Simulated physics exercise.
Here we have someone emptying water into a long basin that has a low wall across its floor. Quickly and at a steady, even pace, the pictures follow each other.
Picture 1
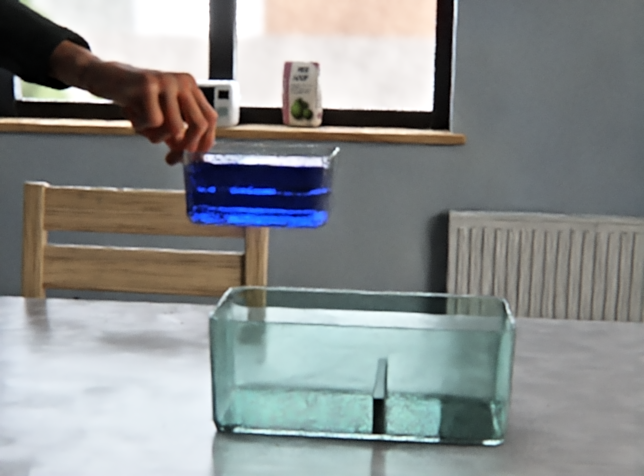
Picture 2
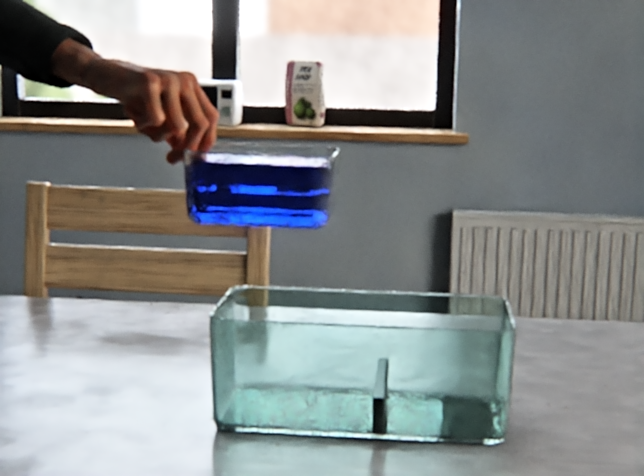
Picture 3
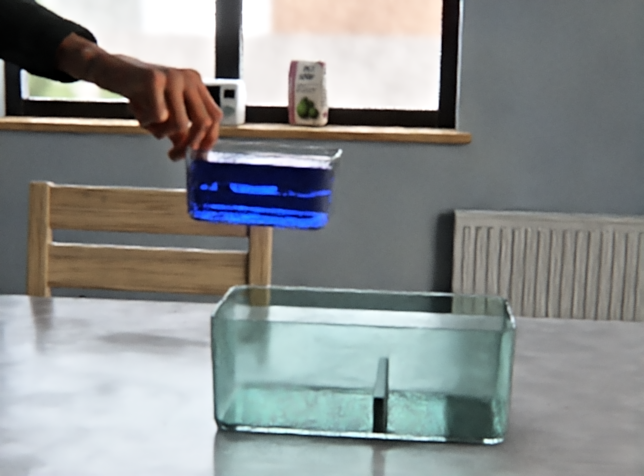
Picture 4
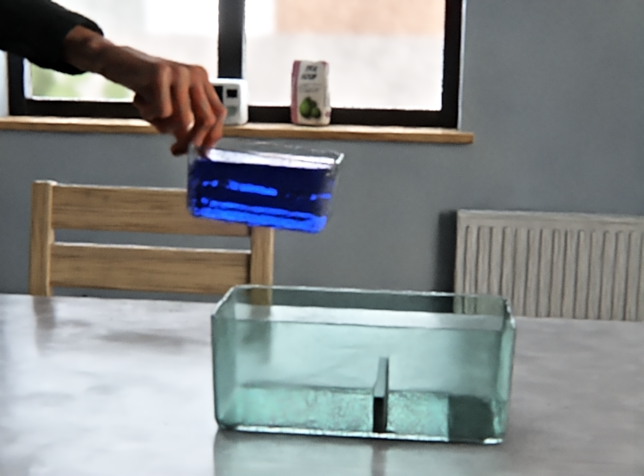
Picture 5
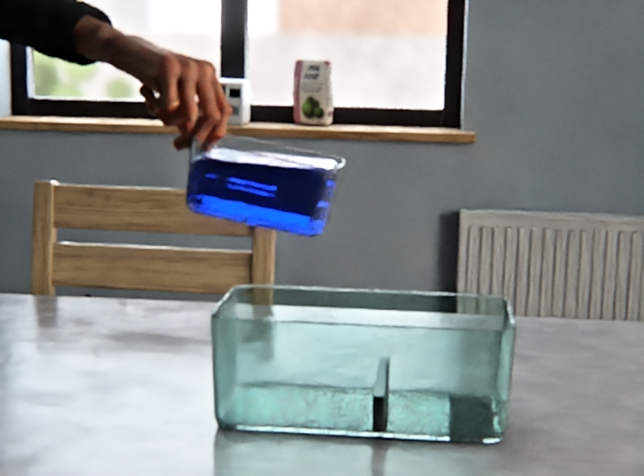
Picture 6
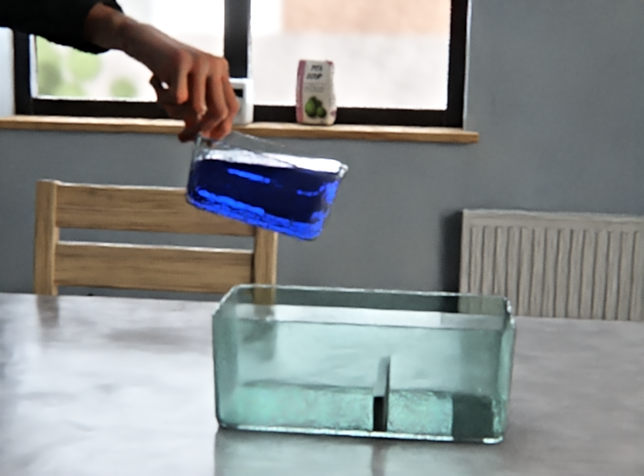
A hand holds a container of blue liquid above a long basin and tilts it rightward.
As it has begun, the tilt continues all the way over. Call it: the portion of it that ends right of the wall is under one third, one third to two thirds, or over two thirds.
One third to two thirds.
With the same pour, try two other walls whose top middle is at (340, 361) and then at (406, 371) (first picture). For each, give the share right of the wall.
The first position gives around 80 percent, the second around 30 percent.
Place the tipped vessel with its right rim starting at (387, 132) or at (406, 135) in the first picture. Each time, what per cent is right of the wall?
One after the other: 70 %, 70 %.
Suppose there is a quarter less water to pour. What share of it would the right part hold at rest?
My estimate is about 50 percent.
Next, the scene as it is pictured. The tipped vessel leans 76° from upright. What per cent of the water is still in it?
My estimate is close to 35 percent remaining.
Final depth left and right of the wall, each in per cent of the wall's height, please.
40 left, 70 right, give or take.
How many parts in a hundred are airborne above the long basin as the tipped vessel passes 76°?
Share in flight: Approx. 40 %.
A moment on, the tilt is 76° and 34 per cent is still to pour, 3 is left of the wall and 23 right of it.
Next, the tilt is 106° and 5 per cent is still to pour, 29 is left of the wall and 59 right of it.
Then the tilt is 108° and 0 per cent is still to pour, 40 is left of the wall and 57 right of it.
Later the tilt is 108° and 0 per cent is still to pour, 41 is left of the wall and 56 right of it.
Finally, 41 per cent lies left of the wall, 56 right of it and 3 outside.
